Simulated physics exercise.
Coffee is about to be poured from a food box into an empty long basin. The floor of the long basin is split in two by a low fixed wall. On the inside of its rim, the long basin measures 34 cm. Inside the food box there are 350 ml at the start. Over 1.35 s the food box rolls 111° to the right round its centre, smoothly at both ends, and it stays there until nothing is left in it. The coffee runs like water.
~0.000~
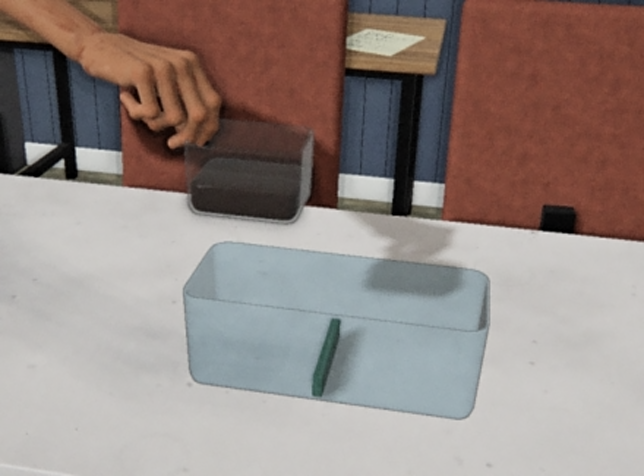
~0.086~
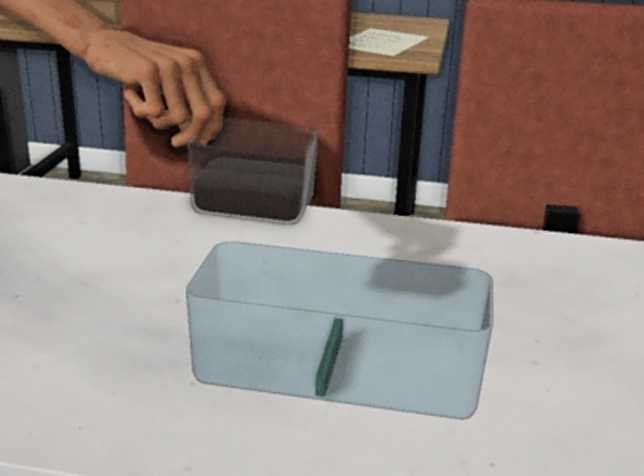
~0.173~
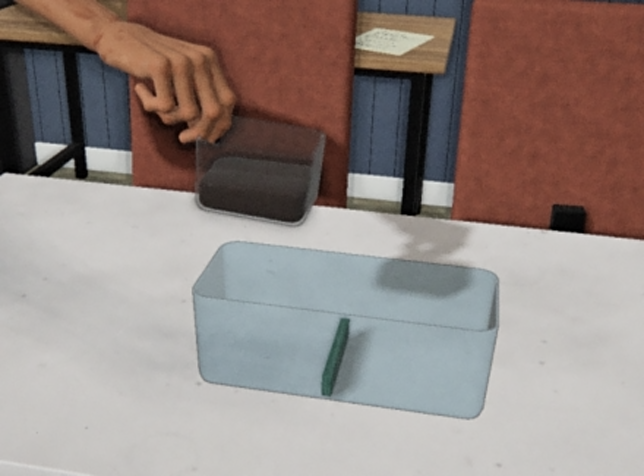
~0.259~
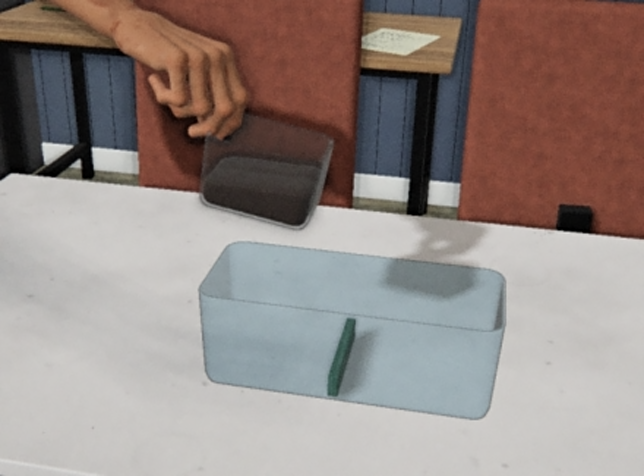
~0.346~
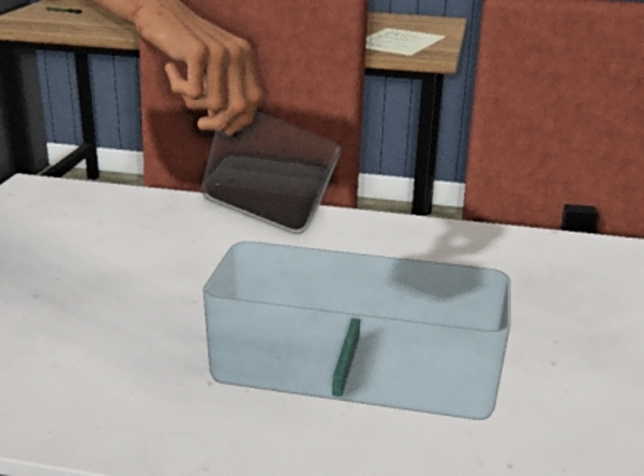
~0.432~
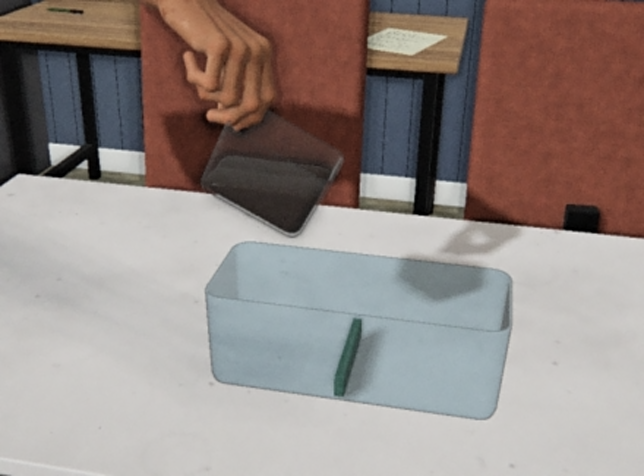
A long, pale blue see-through basin with a low green divider across its middle sits on a white table, seen from slightly above, with reddish-brown chairs, a wooden table and blue panelling behind. A hand holds a small clear box of dark coffee above and behind the basin's left part. The hand smoothly tilts the box to the right, while the view shifts slightly left.
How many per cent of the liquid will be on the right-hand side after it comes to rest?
Some 69 per cent will be on the right-hand side.
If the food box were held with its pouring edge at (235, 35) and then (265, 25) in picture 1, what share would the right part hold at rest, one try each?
In turn about 15 and 35 per cent.
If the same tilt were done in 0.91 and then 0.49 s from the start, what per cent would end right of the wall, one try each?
Respectively 60 and 50 %.
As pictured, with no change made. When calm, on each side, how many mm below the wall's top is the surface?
The left comes to roughly 22 mm and the right to roughly 18 mm.
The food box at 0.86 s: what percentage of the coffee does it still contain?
At that time about 60 in a hundred parts are still held.
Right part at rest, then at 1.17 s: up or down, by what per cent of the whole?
A gain, roughly 6 percent.
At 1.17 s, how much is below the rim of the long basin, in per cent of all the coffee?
78 per cent or thereabouts.
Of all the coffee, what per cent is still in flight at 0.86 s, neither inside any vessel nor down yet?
It comes to roughly 26 per cent.
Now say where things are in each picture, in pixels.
In the first picture, tilt 0°; pouring edge (307, 143); surface from (200, 168) to (304, 179); the long basin's rim runs from (199, 268) to (488, 302); the wall's top is at (327, 347).
In the second picture, tilt 1°; pouring edge (311, 144); surface from (204, 168) to (307, 179).
In the third picture, tilt 4°; pouring edge (319, 147); surface from (209, 168) to (313, 179).
In the fourth picture, tilt 10°; pouring edge (327, 153); surface from (215, 167) to (319, 179).
In the fifth picture, tilt 17°; pouring edge (334, 161); surface from (217, 167) to (325, 180).
In the sixth picture, tilt 26°; pouring edge (337, 171); surface from (215, 165) to (328, 180).
After 0.86 s the tilt is 78° and 60 per cent is still to pour, 1 is left of the wall and 13 right of it.
After 1.17 s the tilt is 106° and 12 per cent is still to pour, 15 is left of the wall and 63 right of it.
After 1.50 s the tilt is 111° and 0 per cent is still to pour, 30 is left of the wall and 68 right of it.
After 1.85 s the tilt is 111° and 0 per cent is still to pour, 30 is left of the wall and 69 right of it.
In the end 30 per cent lies left of the wall, 69 right of it and 1 outside.
